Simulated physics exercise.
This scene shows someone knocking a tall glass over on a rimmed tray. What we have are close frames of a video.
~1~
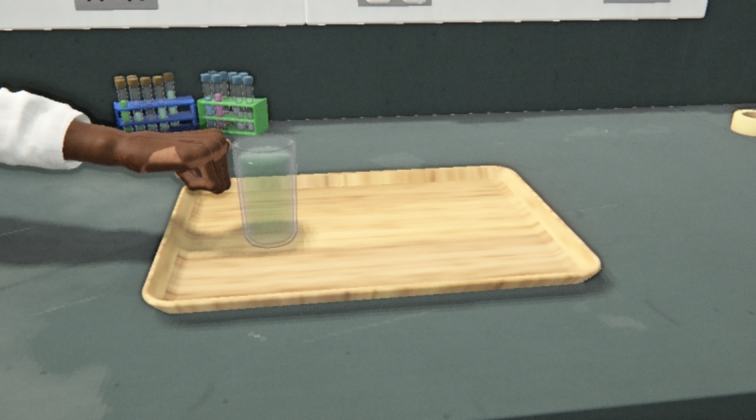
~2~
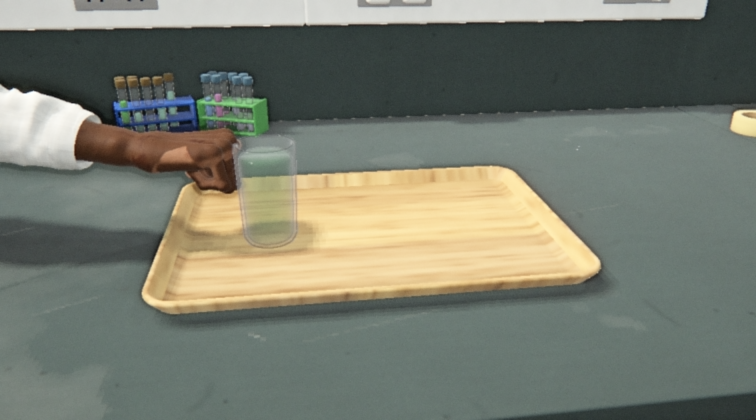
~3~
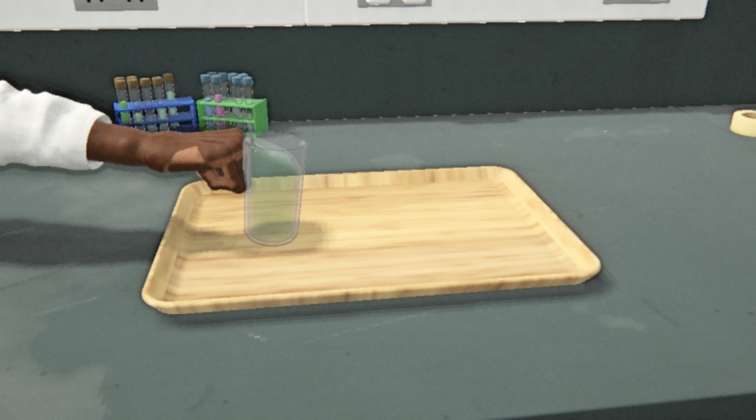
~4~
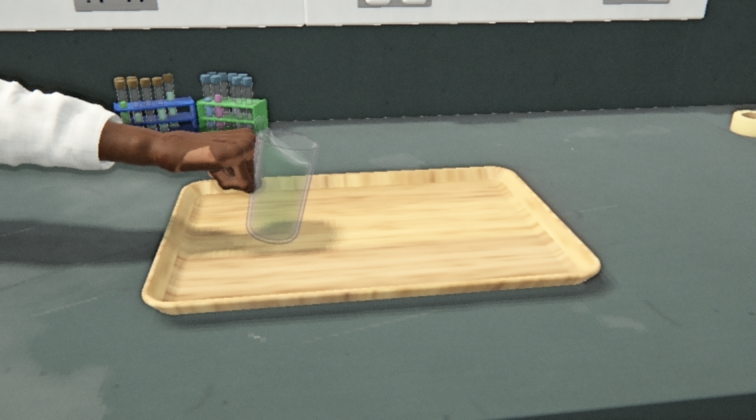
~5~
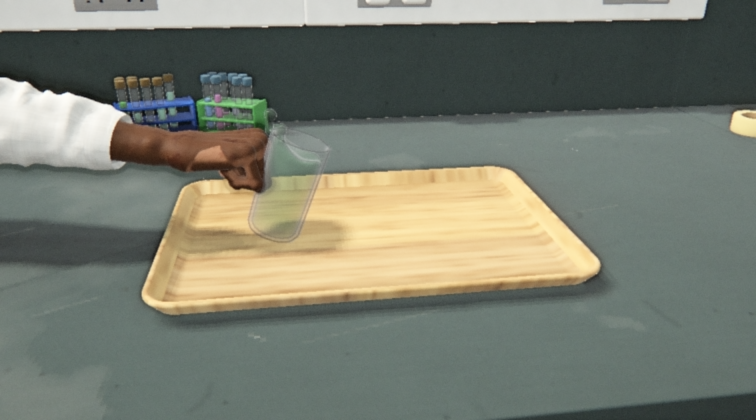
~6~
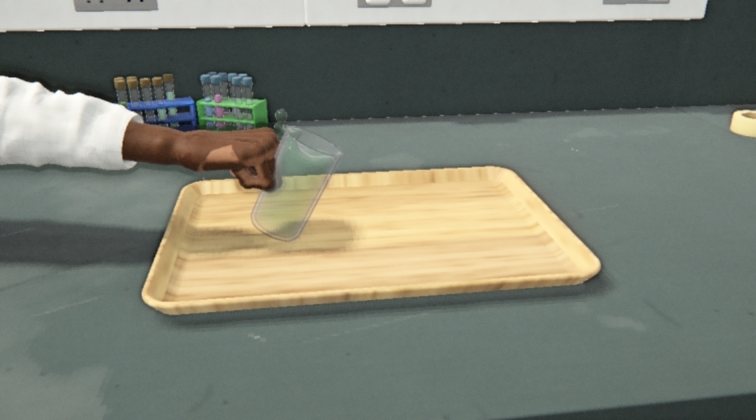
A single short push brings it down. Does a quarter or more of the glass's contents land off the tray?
Yes, tray loses over a quarter.
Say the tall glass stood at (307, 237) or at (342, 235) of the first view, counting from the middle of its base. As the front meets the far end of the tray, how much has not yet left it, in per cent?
55 and 65 per cent, approximately, in that order.
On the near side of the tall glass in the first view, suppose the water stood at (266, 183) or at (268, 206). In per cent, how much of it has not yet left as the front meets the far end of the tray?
About 50 and 60 per cent.
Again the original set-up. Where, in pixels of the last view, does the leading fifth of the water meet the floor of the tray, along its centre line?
About (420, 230).
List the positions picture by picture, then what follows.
It leans 0°; its right rim is at (293, 143); the water meets the walls at (238, 155) and (292, 152); the tray's far rim is at (549, 210); the tray is clear ahead, in the first frame.
It leans 0°; its right rim is at (294, 144); the water meets the walls at (238, 155) and (292, 153), in the second frame.
It leans 6°; its right rim is at (305, 145); the water meets the walls at (248, 137) and (295, 157), in the third frame.
It leans 13°; its right rim is at (317, 146); the water meets the walls at (260, 146) and (311, 160); 1 per cent is over the edge, in the fourth frame.
It leans 20°; its right rim is at (329, 149); the water meets the walls at (266, 160) and (323, 157); 2 per cent is over the edge, in the fifth frame.
It leans 27°; its right rim is at (340, 154); the water meets the walls at (272, 168) and (334, 154); 1 per cent is over the edge, in the sixth frame.
A moment on, the tall glass is falling and 91 per cent is in the glass, 0 on the tray and 9 above or beyond its rim.
Next, the tall glass lies on its side and 54 per cent is in the glass, 42 on the tray and 4 above or beyond its rim.
Then the tall glass lies on its side and 30 per cent is in the glass, 55 on the tray and 16 above or beyond its rim.
Later the tall glass lies on its side and 16 per cent is in the glass, 46 on the tray and 38 above or beyond its rim.
At rest 62 per cent is held by tray and glass, 38 is off the tray.
